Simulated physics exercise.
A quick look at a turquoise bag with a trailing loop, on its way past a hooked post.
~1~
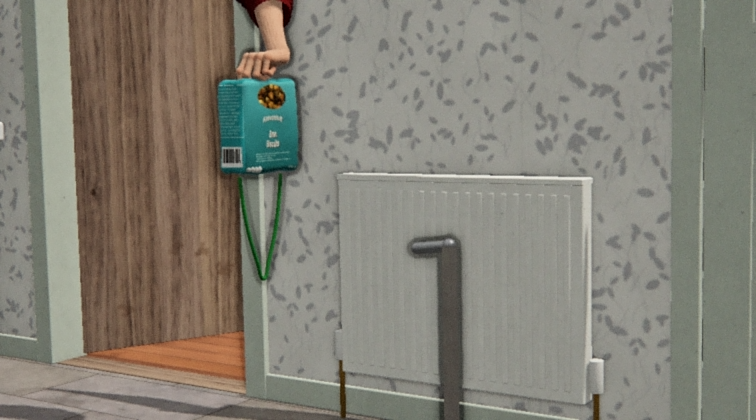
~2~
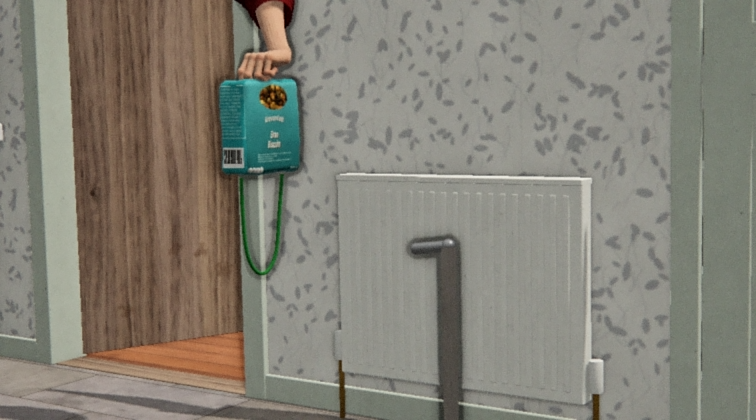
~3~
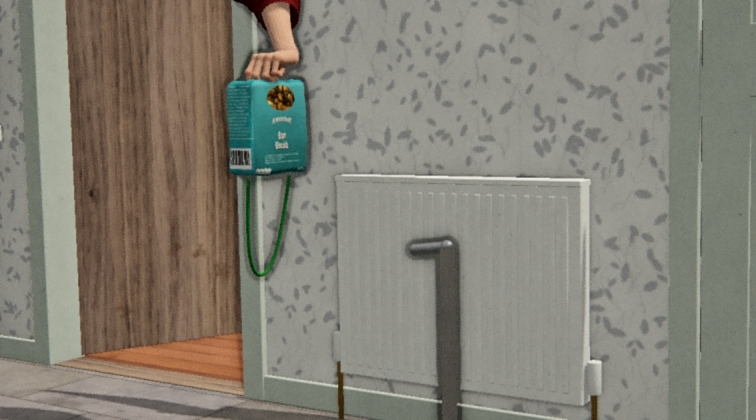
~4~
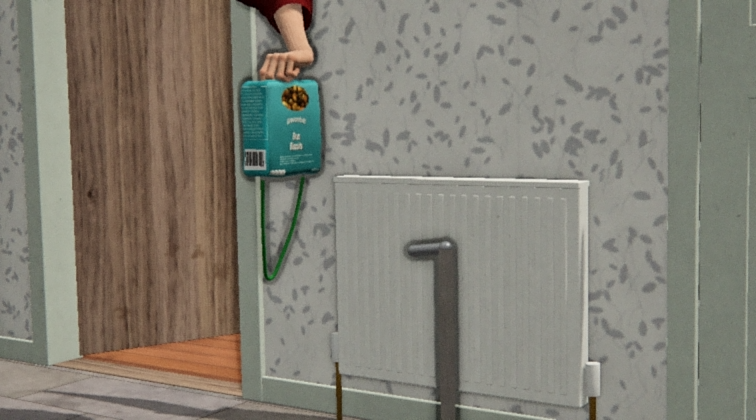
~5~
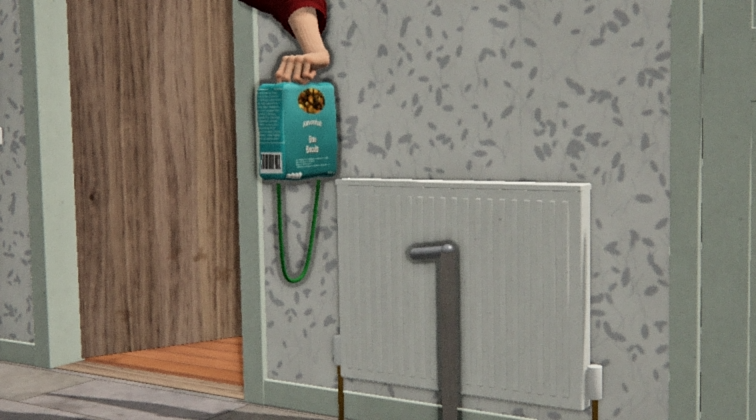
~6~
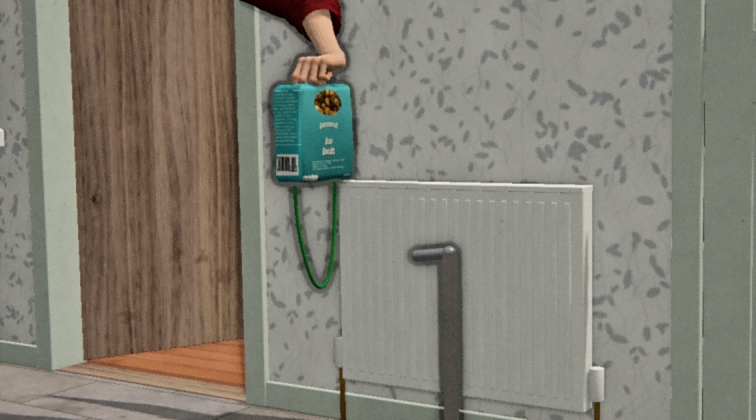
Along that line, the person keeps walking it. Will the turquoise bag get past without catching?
It gets trapped.
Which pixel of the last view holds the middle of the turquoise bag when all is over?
Once everything settles, look close to pixel (522, 131).
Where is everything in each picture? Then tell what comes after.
In the first picture, turquoise bag (259, 126); hook tip (417, 248).
In the second picture, turquoise bag (261, 127); bottom of the loop (263, 274).
In the third picture, turquoise bag (268, 128).
In the fourth picture, turquoise bag (282, 128); bottom of the loop (270, 279).
In the fifth picture, turquoise bag (298, 131).
In the sixth picture, turquoise bag (314, 133); bottom of the loop (321, 287); hook tip (417, 256); hook points towards it, loop hangs below the hook.
Then, 0.40 s later than the last view, bag nearing the post near (356, 133).
Then, 0.94 s later than the last view, bag over the post near (416, 132).
Then, 1.60 s later than the last view, bag past the post near (496, 132).
Finally, bag past the post near (522, 132); loop tight round the post, hand stopped. The turquoise bag gets caught.
